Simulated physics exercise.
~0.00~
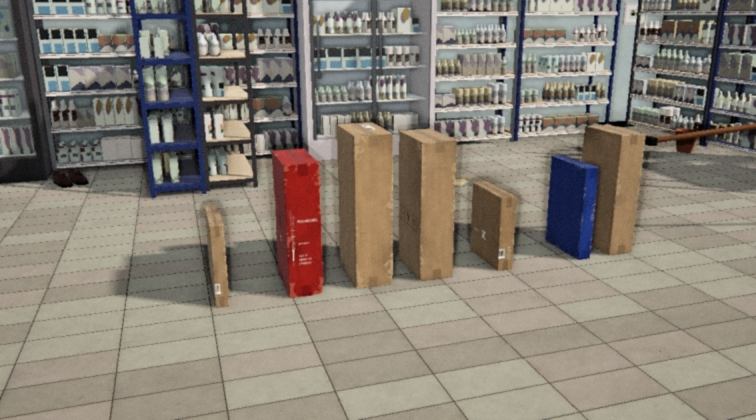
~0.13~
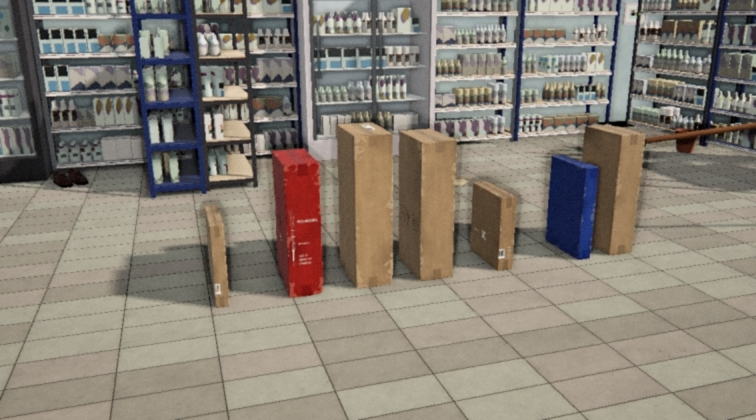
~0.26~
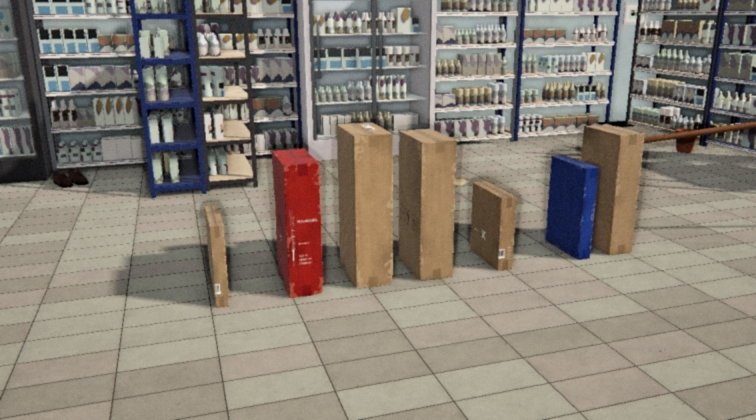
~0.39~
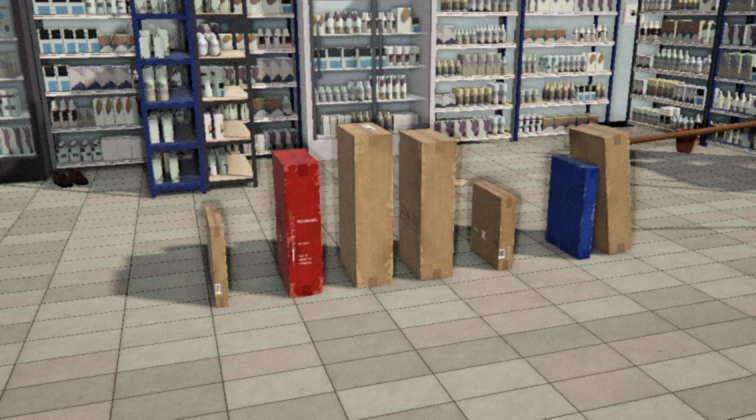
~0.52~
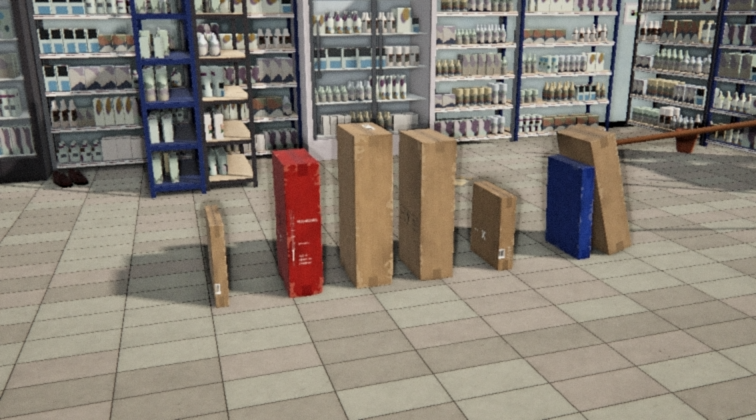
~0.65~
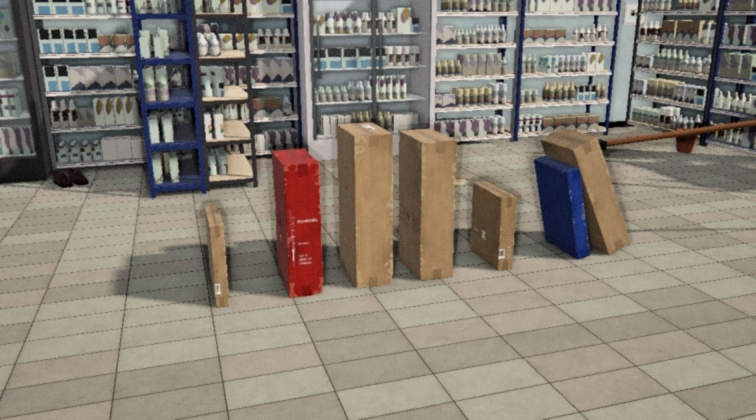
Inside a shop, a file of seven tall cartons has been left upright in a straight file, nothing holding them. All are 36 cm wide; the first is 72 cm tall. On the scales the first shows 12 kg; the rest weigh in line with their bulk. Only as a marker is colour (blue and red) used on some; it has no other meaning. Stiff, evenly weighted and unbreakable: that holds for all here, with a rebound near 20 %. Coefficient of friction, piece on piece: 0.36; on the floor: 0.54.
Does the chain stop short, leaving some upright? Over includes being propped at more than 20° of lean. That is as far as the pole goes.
Yes, some remain upright.
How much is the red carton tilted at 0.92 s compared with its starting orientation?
Some 0°.
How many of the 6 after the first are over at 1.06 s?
Count by then: 2.
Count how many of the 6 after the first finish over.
2.
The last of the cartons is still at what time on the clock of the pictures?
Around 1.5 s.
By 0.78 s, 1 of the 6 other cartons over; blue carton tilted 28°.
By 0.92 s, 1 of the 6 other cartons over; blue carton tilted 56°.
By 1.06 s, 2 of the 6 other cartons over; blue carton lying flat.
When it is over (1.9 s), 2 of the 6 other cartons over; blue carton lying flat; red carton unmoved. Four left standing. In pixels of the last frame, middles, blue carton near (527, 240), red carton near (297, 222).
